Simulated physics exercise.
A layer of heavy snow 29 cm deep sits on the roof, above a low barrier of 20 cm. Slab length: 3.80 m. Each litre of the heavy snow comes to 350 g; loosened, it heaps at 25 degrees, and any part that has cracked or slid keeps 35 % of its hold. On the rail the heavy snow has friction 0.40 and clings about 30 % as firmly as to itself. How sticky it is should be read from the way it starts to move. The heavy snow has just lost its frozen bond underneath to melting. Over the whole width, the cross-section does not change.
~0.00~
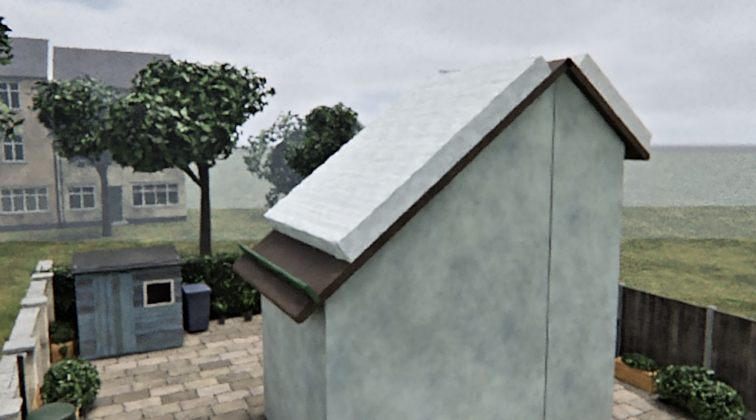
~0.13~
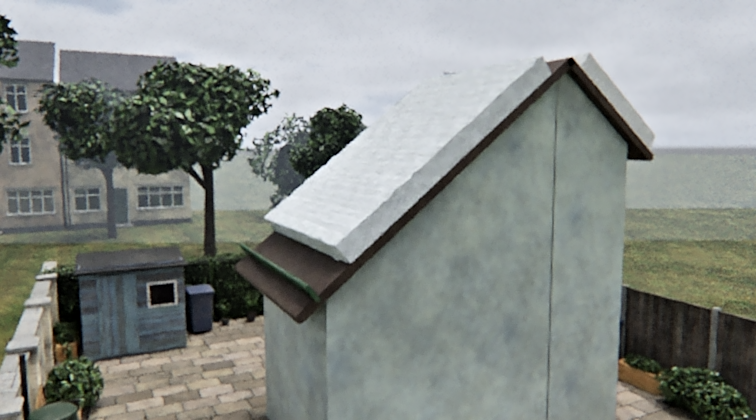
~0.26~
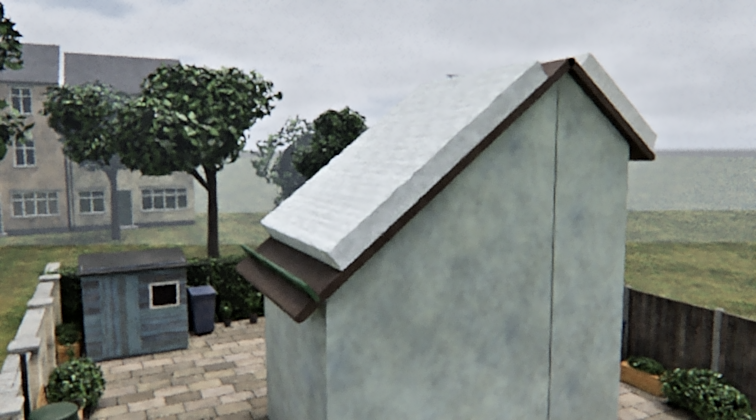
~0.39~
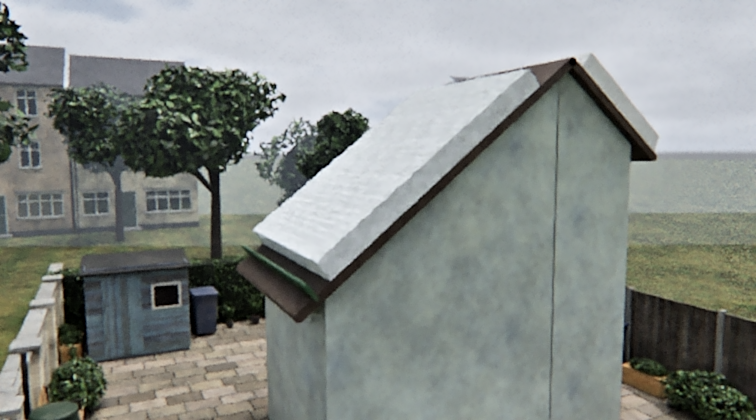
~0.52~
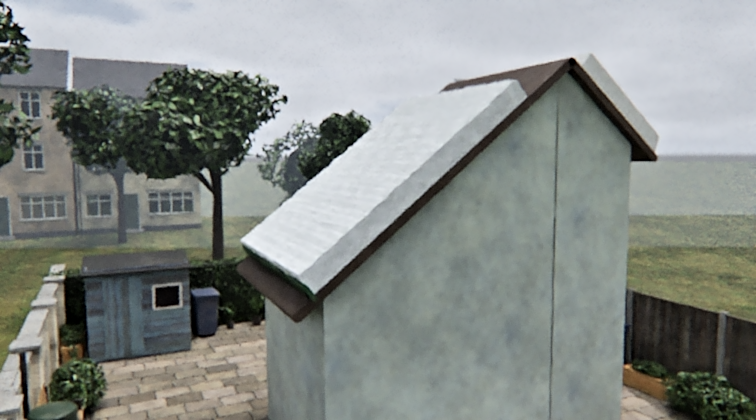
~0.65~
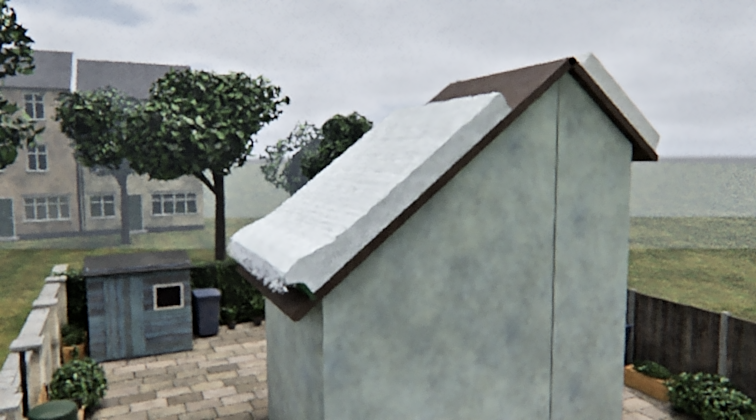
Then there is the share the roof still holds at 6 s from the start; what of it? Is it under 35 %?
Yes, it is less than 35 %.
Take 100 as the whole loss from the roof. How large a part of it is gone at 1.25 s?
Roughly 50 %.
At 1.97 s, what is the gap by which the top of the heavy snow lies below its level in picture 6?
I'd put it at close to 1.9 m.
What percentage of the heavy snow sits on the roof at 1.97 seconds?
Roughly 20 percent.
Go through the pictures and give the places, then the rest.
The first frame shows leading edge of the heavy snow at (340, 246).
The second frame shows leading edge of the heavy snow at (338, 248), its middle shifted 4.1 cm.
The third frame shows leading edge of the heavy snow at (330, 255), its middle shifted 15 cm.
The fourth frame shows leading edge of the heavy snow at (318, 265), its middle shifted 33 cm.
The fifth frame shows leading edge of the heavy snow at (300, 279), its middle shifted 57 cm, 3 % of it past the rail, in one piece.
The sixth frame shows leading edge of the heavy snow at (279, 293), its middle shifted 85 cm, 8 % of it past the rail, cracking.
After 1.25 s, 57 % of the snow is on the roof.
After 1.97 s, 20 % of the snow is on the roof.
After 2.68 s, 17 % of the snow is on the roof.
After 3.40 s, 17 % of the snow is on the roof.
After 6.00 s, at the end, 16 % of the snow is on the roof.
